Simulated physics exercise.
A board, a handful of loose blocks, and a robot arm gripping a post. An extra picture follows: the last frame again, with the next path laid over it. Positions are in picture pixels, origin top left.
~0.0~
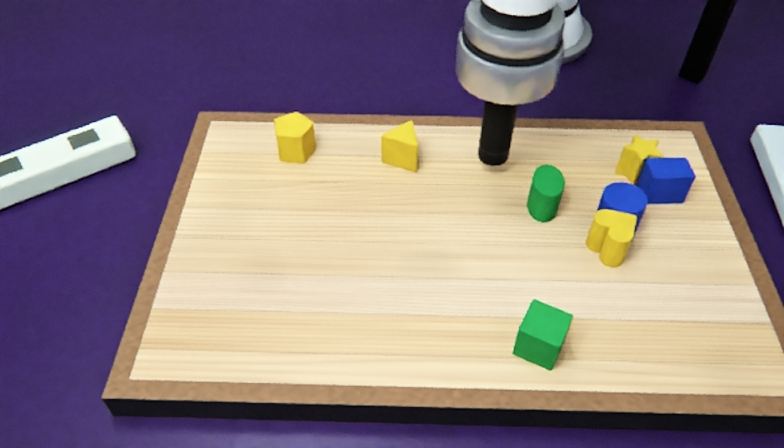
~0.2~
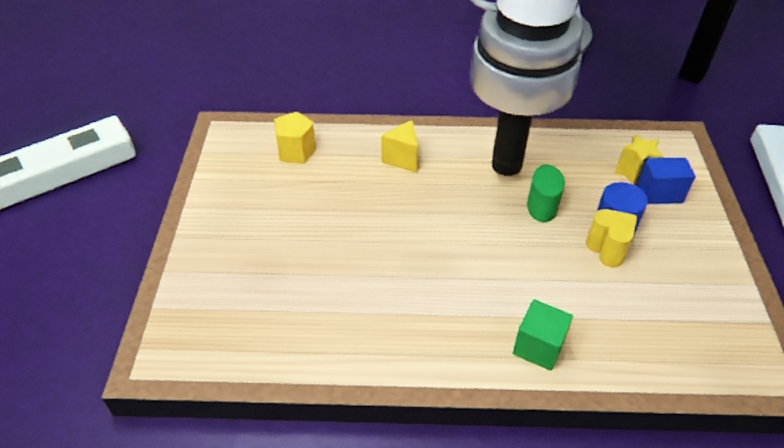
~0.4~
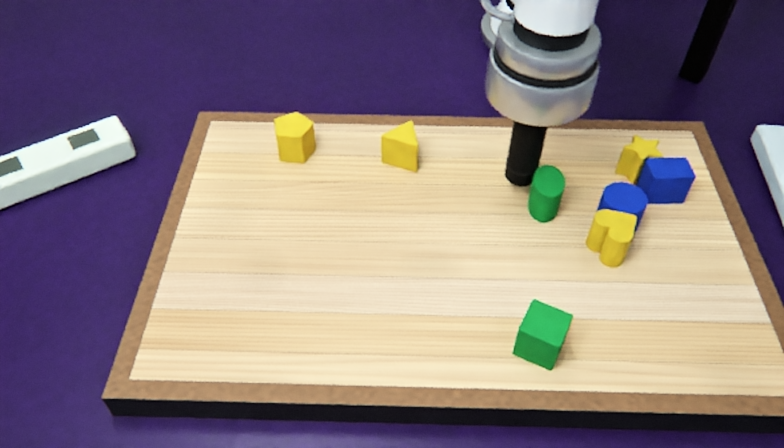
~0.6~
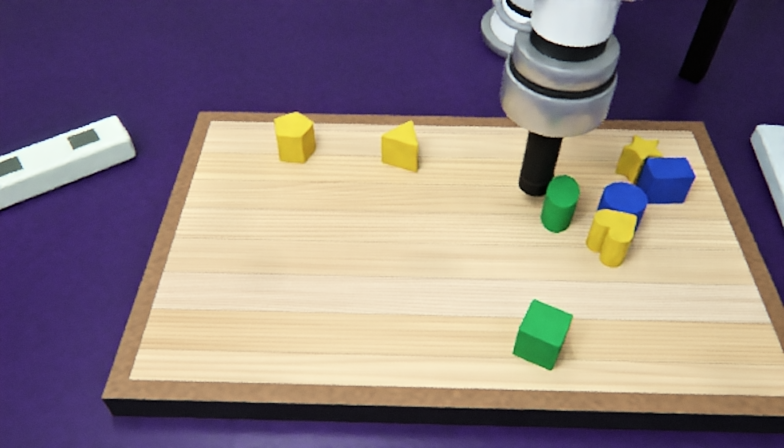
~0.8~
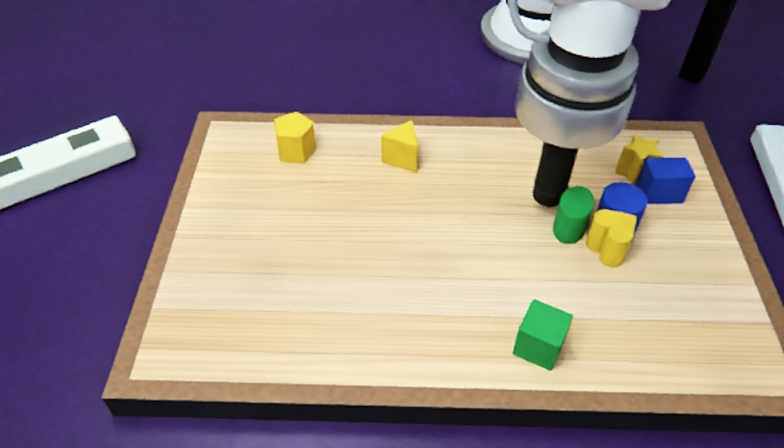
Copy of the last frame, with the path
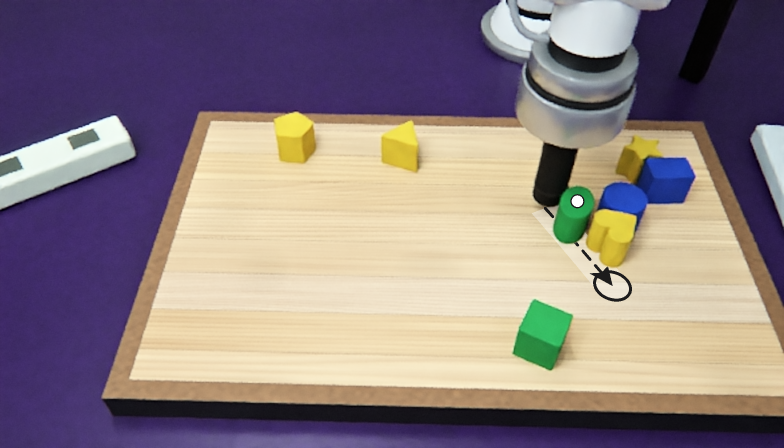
The footage shows a robot arm holding a black post above a wooden board of yellow, green and blue blocks. The post moves down and to the right, then pushes the green elliptical block a short way toward the blue and yellow blocks.
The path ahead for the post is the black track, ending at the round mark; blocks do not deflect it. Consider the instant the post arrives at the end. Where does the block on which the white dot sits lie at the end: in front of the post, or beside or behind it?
Held in front.
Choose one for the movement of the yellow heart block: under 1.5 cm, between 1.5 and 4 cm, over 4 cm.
Shift: Over 4 cm.
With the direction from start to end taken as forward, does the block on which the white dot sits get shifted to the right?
The answer is yes.
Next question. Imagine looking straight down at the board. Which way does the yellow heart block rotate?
The yellow heart block rotates counterclockwise.
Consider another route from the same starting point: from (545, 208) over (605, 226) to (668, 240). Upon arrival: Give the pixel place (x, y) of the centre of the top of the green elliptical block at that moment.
The middle of its top is at (598, 220).
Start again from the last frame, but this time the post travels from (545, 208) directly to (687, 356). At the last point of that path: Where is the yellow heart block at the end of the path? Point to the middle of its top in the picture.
It will likely be found at (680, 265).
Drawn move, in a line from (545, 208) to (612, 286); the dot is on the green elliptical block.
What follows on the original path. One third of the way, post (571, 221); green elliptical block (599, 228), turned 20° clockwise; yellow heart block (640, 240), turned 40° anticlockwise.
Two thirds of the way, post (593, 247); green elliptical block (619, 257), turned 35° clockwise; yellow heart block (661, 256), turned 105° anticlockwise.
At the end, post (617, 274); green elliptical block (641, 288), turned 45° clockwise; yellow heart block (668, 261), turned 125° anticlockwise; blue circular block still.
